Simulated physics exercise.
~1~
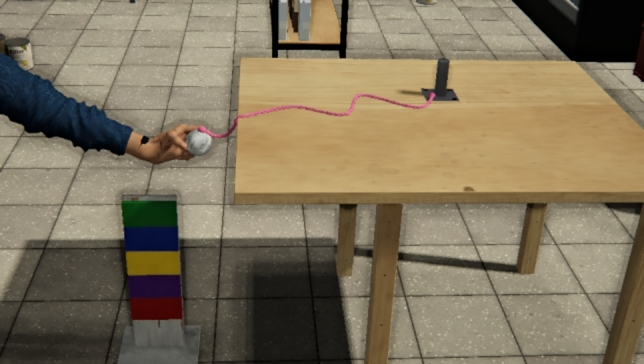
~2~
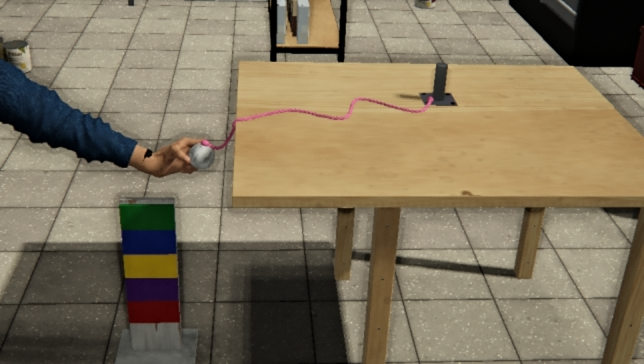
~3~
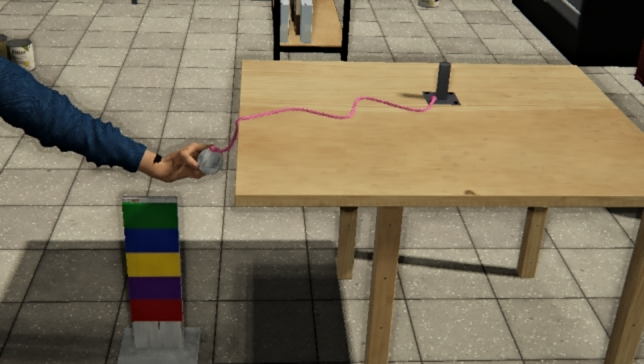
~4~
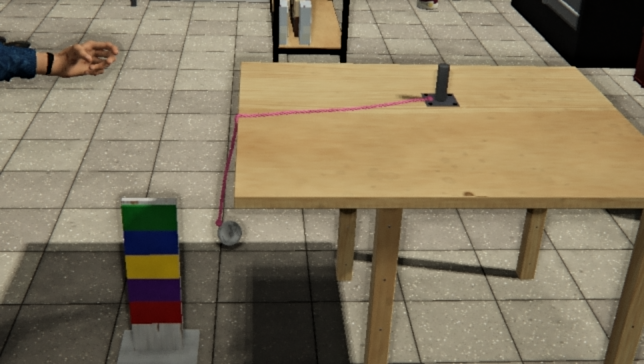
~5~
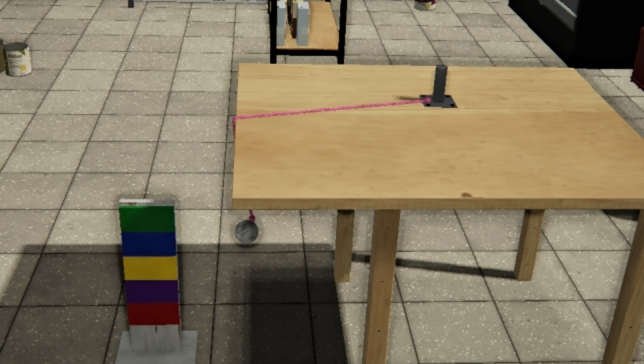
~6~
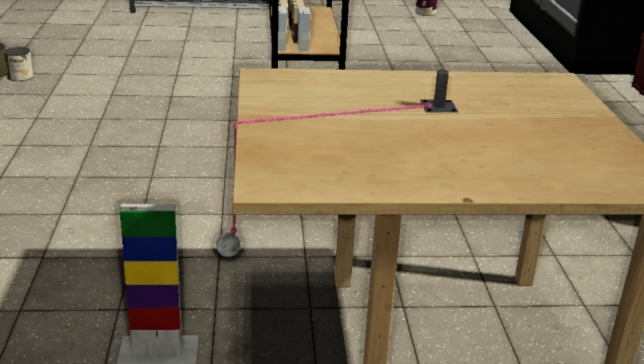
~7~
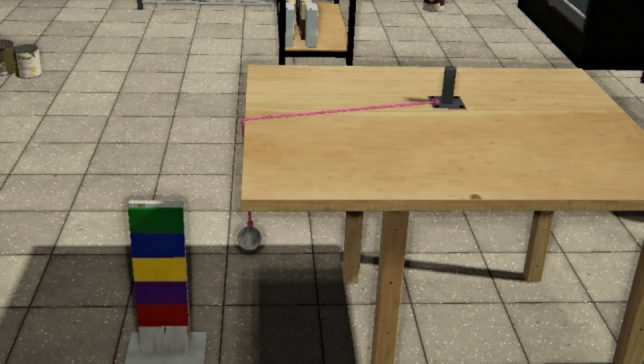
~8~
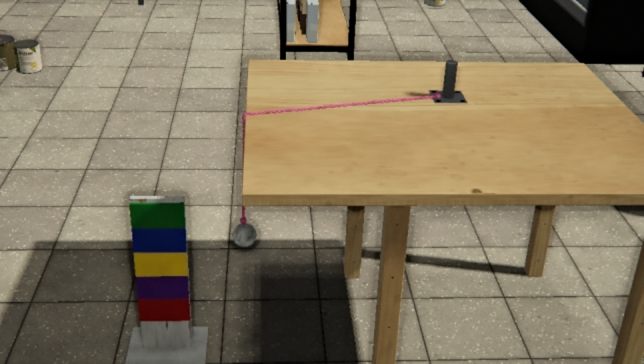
In a room with a tiled floor, a hand holds a ball on a pink cord beside a wooden table and lets go, drawing back as the ball drops, sways slightly below the table edge and hangs level with the blue band of a striped board.
